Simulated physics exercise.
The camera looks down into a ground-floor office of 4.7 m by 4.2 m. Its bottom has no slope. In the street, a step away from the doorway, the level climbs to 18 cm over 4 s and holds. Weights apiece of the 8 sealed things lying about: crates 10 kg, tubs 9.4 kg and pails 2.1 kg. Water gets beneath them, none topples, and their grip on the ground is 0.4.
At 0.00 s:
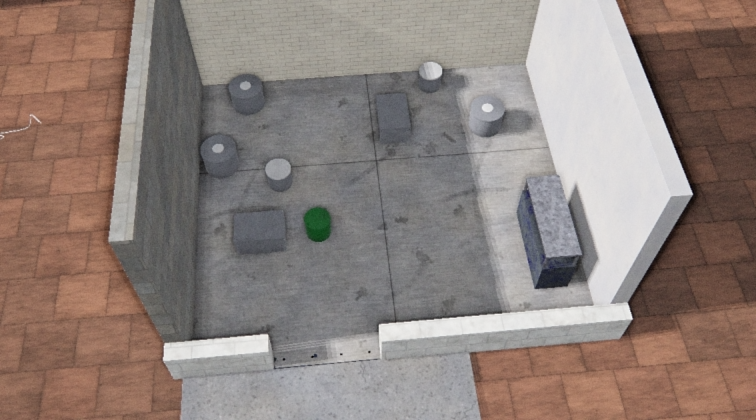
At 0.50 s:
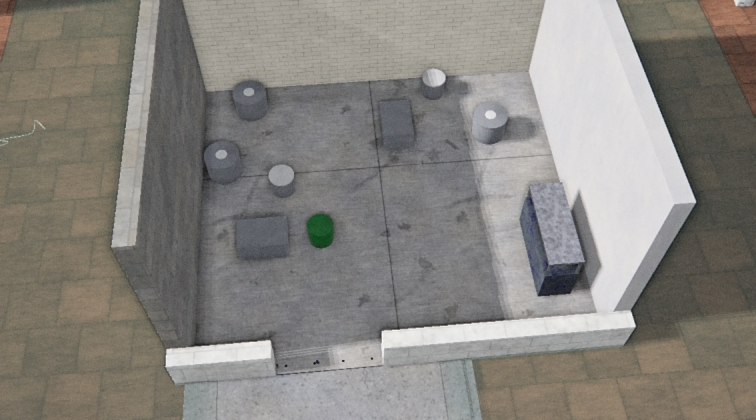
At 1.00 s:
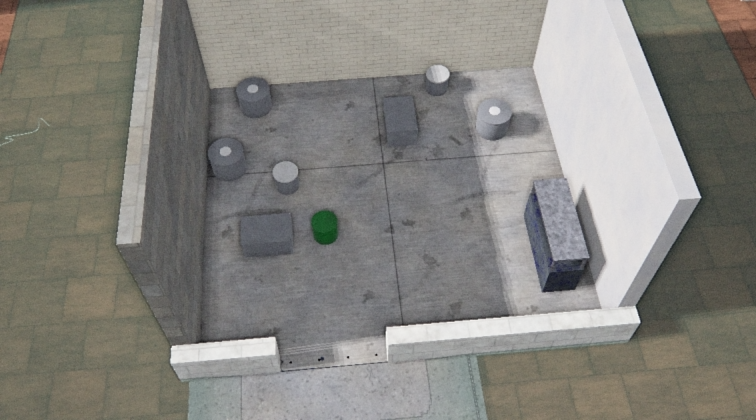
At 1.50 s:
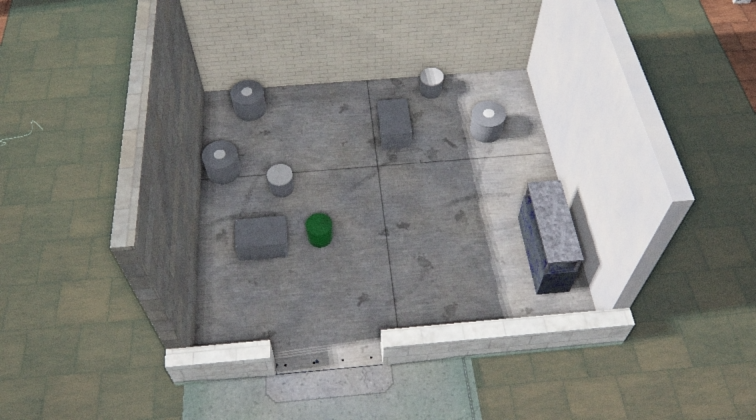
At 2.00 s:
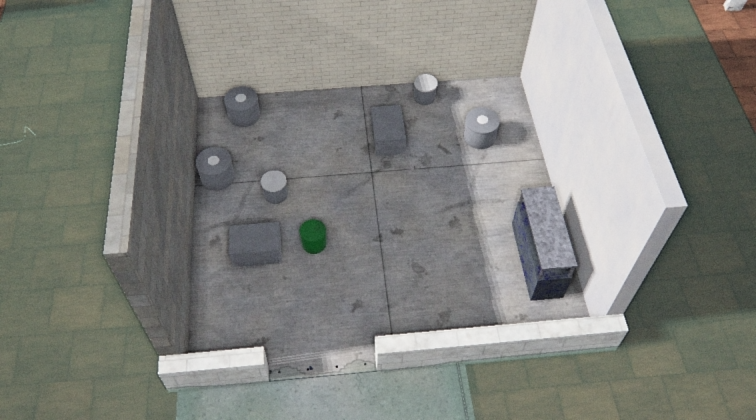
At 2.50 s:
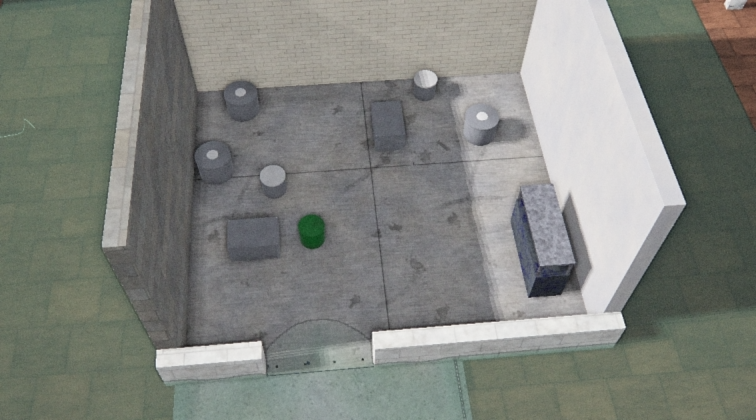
The video shows a roofless room holding grey containers, blocks and a green pail as greenish water spreads over the brown paving outside, then a shallow patch enters through the doorway; the objects inside stay in place.
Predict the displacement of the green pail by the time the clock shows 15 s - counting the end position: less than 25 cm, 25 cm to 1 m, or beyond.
The green pail gets carried off.
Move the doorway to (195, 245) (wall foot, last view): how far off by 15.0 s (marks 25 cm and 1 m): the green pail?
Then the green pail ends far away.
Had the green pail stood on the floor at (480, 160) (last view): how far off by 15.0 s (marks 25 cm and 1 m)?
It gets carried off.
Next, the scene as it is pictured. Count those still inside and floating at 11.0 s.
At that moment 8.
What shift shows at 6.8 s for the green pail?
Roughly 250 cm by then.
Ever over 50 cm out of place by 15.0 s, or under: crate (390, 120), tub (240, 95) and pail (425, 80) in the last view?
In turn: Over, less, past it.
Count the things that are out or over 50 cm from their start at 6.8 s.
3 of them.
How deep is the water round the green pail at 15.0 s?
Roughly 10 cm.
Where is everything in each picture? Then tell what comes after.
In the first picture, the green pail at (317, 218) rests on the ground; water covers 0.0 m2; 0 of 8 have shifted.
In the second picture, the green pail at (320, 225), on the bottom; 0.0 m2 under water; 0 of 8 have shifted.
In the third picture, the green pail at (324, 221), on the bottom; water covers 0.0 m2; 0 of 8 have shifted.
In the fourth picture, the green pail at (319, 224), on the bottom; water covers 0.0 m2; 0 of 8 have shifted.
In the fifth picture, the green pail at (313, 230) rests on the ground; 0.0 m2 under water; 0 of 8 have shifted.
In the sixth picture, the green pail at (311, 226), on the bottom; water covers 0.4 m2; 0 of 8 have shifted.
After 3.5 s the green pail is near (311, 225), 0.0 m from its start, aground; 0 afloat.
After 6.8 s the green pail is near (326, 77), 2.4 m from its start, afloat; 3 afloat.
After 11.0 s the green pail is near (505, 74), 3.6 m from its start, afloat; 8 afloat.
After 15.0 s the green pail is near (549, 185), 3.0 m from its start, afloat; 8 afloat.
